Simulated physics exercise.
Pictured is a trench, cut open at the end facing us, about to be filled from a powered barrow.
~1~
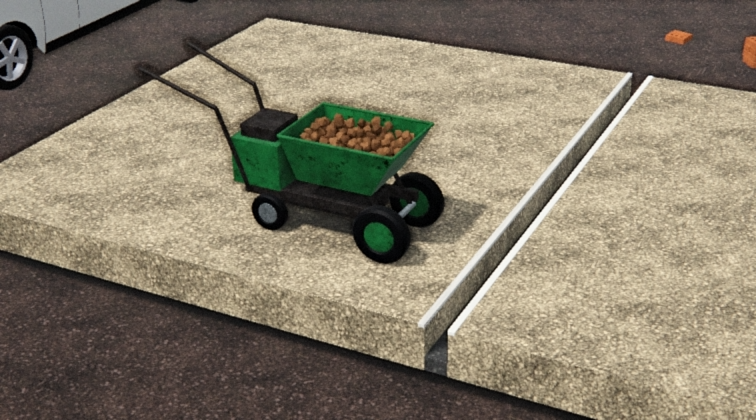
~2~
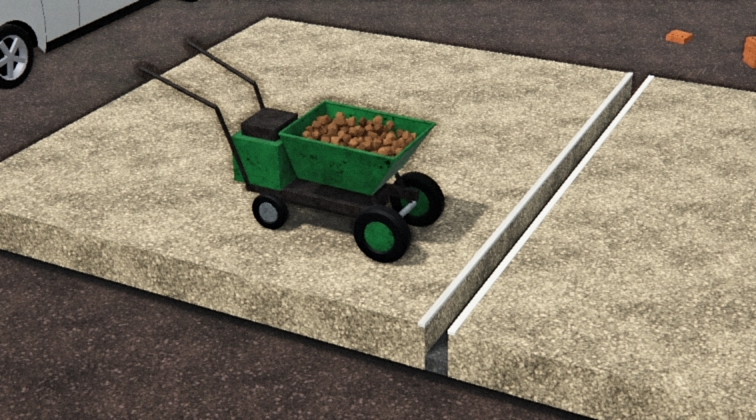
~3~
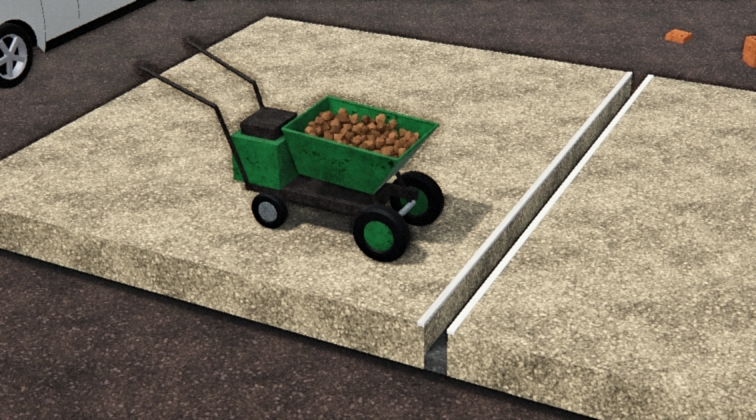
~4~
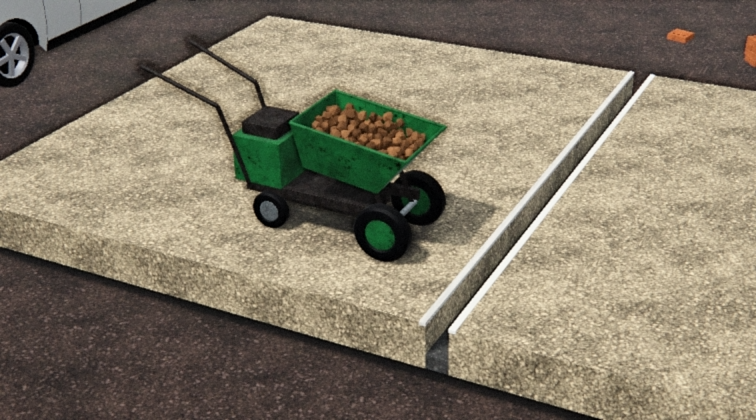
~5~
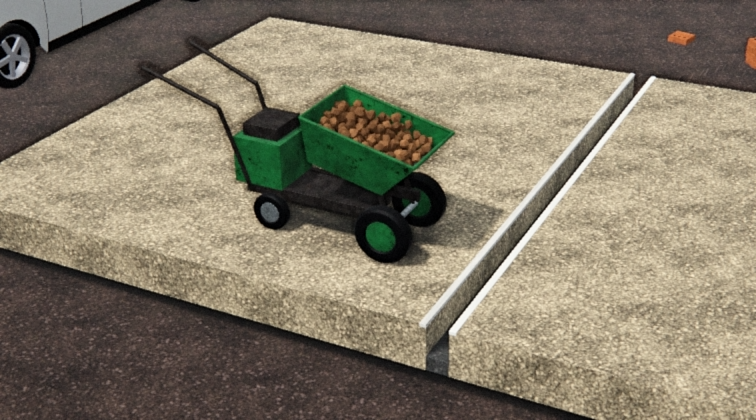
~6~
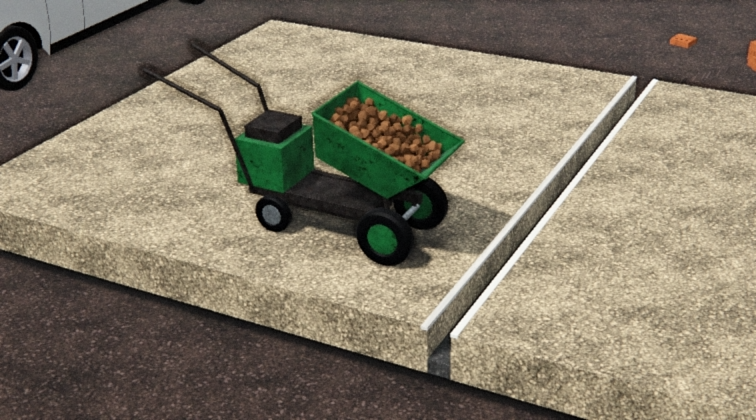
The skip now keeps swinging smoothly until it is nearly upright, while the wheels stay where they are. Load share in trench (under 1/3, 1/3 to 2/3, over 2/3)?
The share in the trench is a third or more but not above two thirds.
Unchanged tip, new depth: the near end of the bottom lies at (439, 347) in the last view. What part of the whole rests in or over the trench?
30 %.
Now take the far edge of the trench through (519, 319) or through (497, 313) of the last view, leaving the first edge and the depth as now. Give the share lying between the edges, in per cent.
Lab note: Case 1 near 100 percent, case 2 near 80 percent.
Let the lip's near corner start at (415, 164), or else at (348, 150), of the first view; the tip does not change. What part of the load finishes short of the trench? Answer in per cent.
Try 1: 0 %. Try 2: 40 %.
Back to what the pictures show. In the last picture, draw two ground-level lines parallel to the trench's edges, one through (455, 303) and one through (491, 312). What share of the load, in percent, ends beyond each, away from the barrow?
Around 90 per cent for the first, around 50 per cent for the second.
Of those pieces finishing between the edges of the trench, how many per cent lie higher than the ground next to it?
Roughly 15 in a hundred.
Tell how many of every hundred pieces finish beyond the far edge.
Share: Near 55 %.
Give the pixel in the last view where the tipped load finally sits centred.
About (514, 269).
Soon, skip tipped steeply; all in the skip.
A while on, skip tipped right over; about two thirds in the skip; a small part in or heaped over the trench; about a quarter beyond it; a small part falling.
Towards the end, skip tipped right over; a small part in the skip; a stray few short of the trench; about a third in or heaped over the trench; about half beyond it.
Finally, skip tipped right over; a stray few short of the trench; about half in or heaped over the trench; about half beyond it.
